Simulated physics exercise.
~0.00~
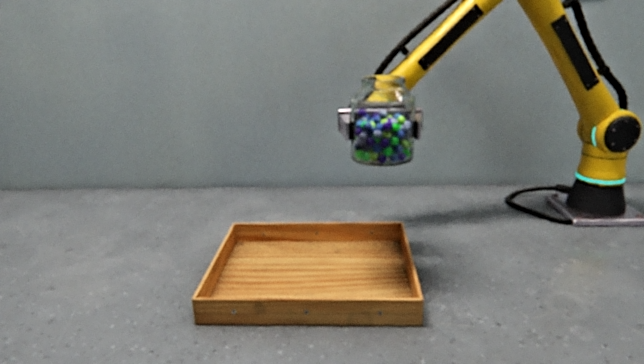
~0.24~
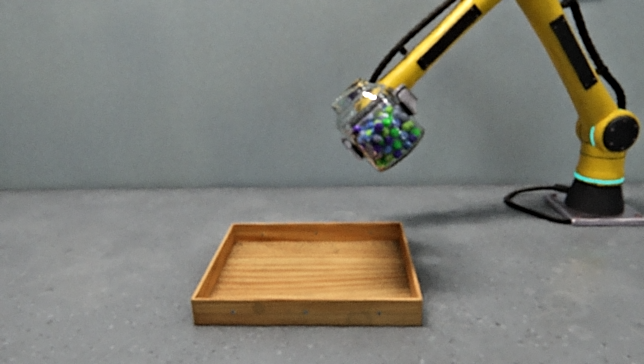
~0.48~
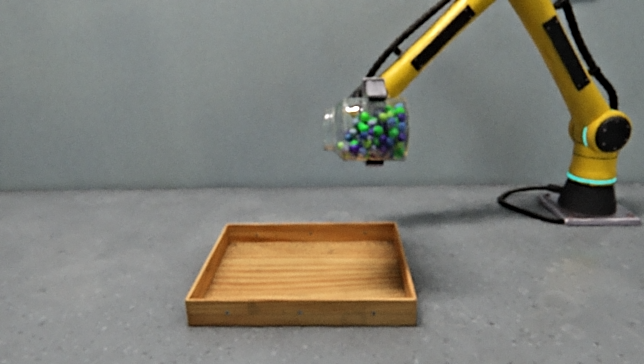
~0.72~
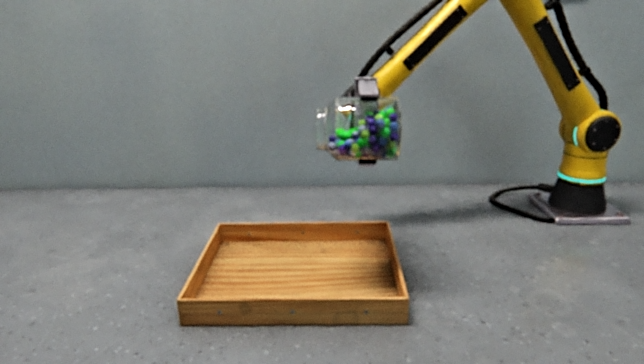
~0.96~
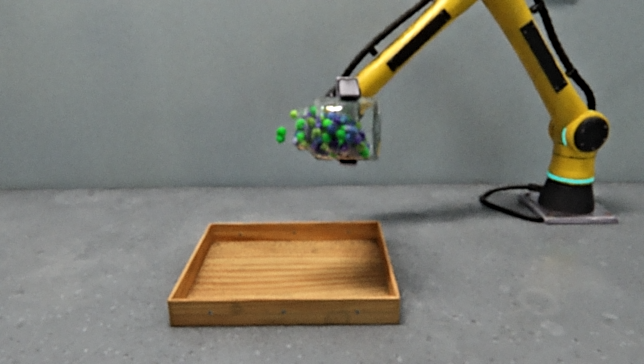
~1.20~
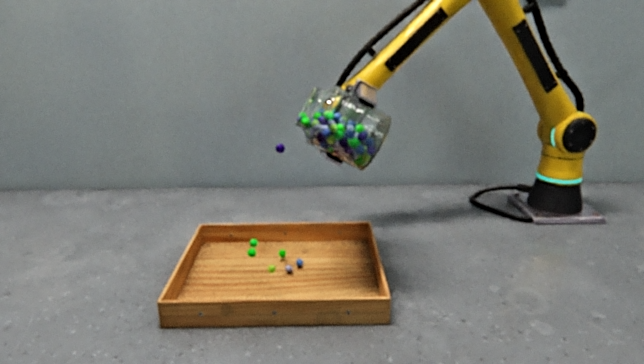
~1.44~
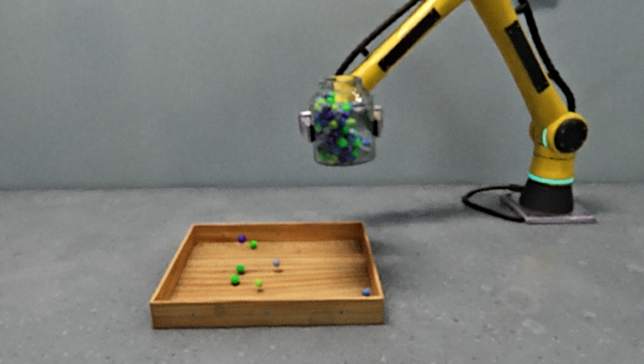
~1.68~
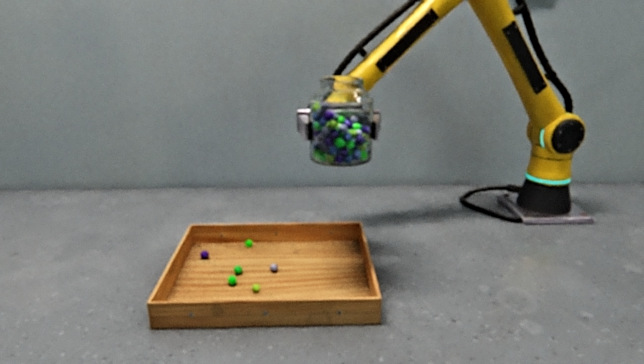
The clip opens on a yellow robot arm holding a clear jar of small green, blue and purple balls upright above an empty, shallow wooden tray. The arm tips the jar towards the left until it lies on its side, the balls still inside, while the view drifts slightly right. Then the balls surge towards the mouth, and a few spill out over the tray. As the arm turns the jar back up, one last ball drops through the air. The jar ends upright and still well filled, with only a handful of balls scattered across the tray.
